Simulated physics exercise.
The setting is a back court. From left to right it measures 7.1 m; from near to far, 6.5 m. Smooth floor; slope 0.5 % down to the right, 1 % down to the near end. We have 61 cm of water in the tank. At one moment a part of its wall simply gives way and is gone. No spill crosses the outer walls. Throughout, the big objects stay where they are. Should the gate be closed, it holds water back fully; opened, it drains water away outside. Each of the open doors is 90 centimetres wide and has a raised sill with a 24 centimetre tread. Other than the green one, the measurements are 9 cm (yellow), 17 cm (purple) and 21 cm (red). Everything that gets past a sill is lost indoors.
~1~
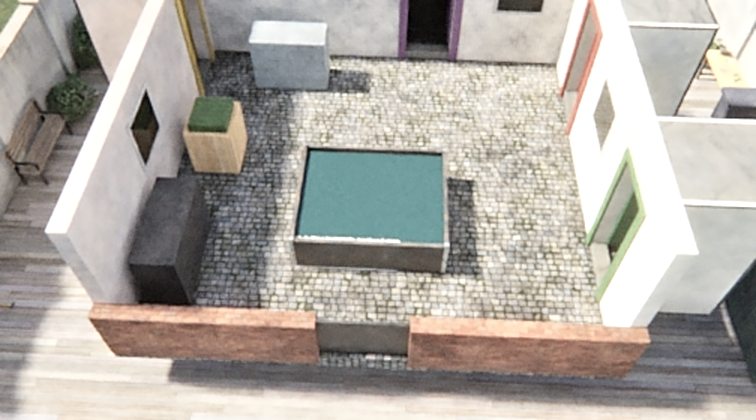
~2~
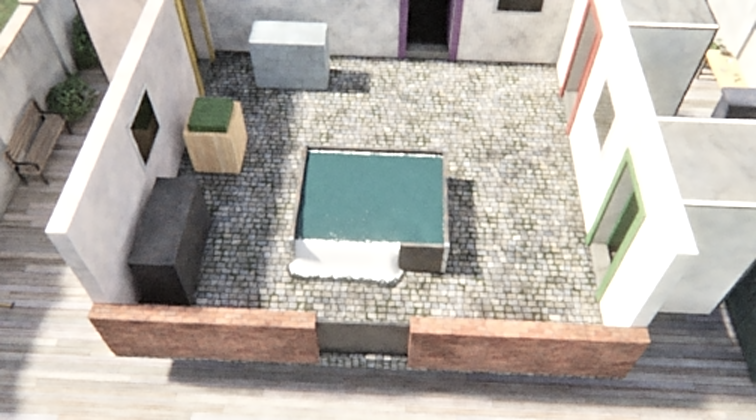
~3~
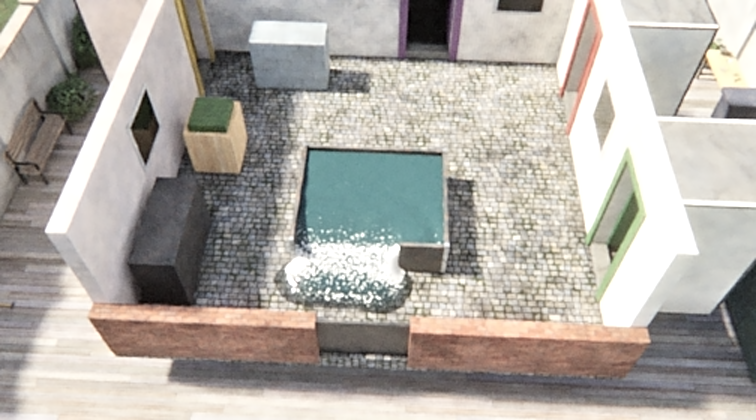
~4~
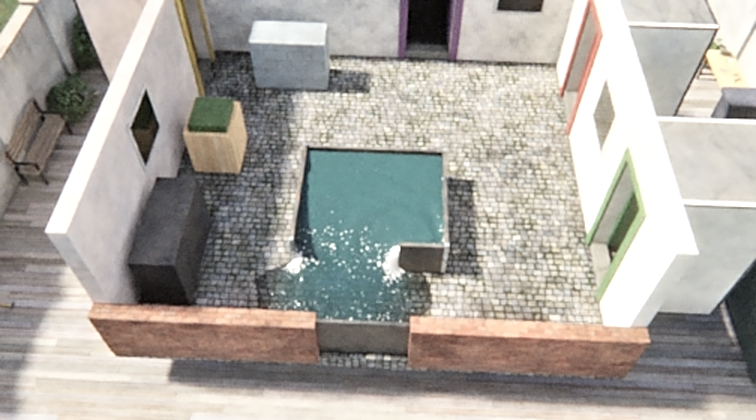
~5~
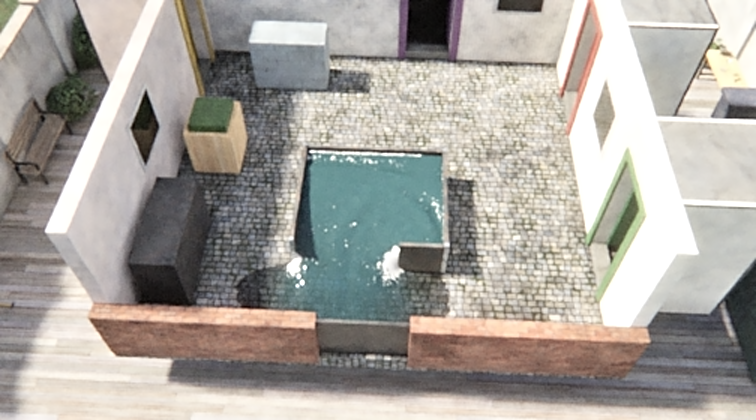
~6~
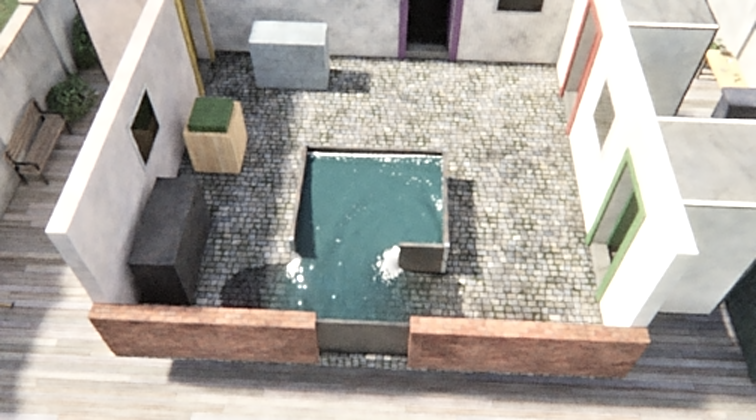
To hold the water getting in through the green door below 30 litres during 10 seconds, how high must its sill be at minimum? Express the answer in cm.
12.5 cm.
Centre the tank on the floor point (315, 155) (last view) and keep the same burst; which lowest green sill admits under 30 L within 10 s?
At least roughly 13.5 cm high.
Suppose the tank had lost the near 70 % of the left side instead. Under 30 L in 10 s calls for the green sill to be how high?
A minimum of about 9.5 cm.
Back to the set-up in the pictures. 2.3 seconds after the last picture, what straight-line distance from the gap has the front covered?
Close to 4.4 metres, I'd say.
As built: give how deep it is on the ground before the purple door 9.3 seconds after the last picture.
It works out to about 7.0 centimetres deep.
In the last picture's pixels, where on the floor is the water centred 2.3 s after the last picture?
The balance point sits at roughly (345, 268).
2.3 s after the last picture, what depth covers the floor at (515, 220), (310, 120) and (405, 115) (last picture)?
Depths in order: 2 / 0 / 0 cm.
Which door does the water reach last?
Coming last is the purple one.
Then, 0.7 s after the last picture water covers 15 % of the floor, deepest (48 cm) near (324, 330); it has not reached the green door.
Then, 2.3 s after the last picture water covers 40 % of the floor, deepest (42 cm) near (130, 332); 18 cm at the green door, 6 litres in over its 12 cm sill.
Then, 9.3 s after the last picture water covers 100 % of the floor, deepest (12 cm) near (564, 126); 9 cm at the green door, 35 litres in over its 12 cm sill.
At the green door as built, the water peaked near 18 cm, 2.3 s after the last picture.
Run again over the same 10 s with other heights there, 54 litres in over 10.5 cm, 14 litres over 14.5 cm. The limit of 30 litres is kept from about 12.5 cm up.
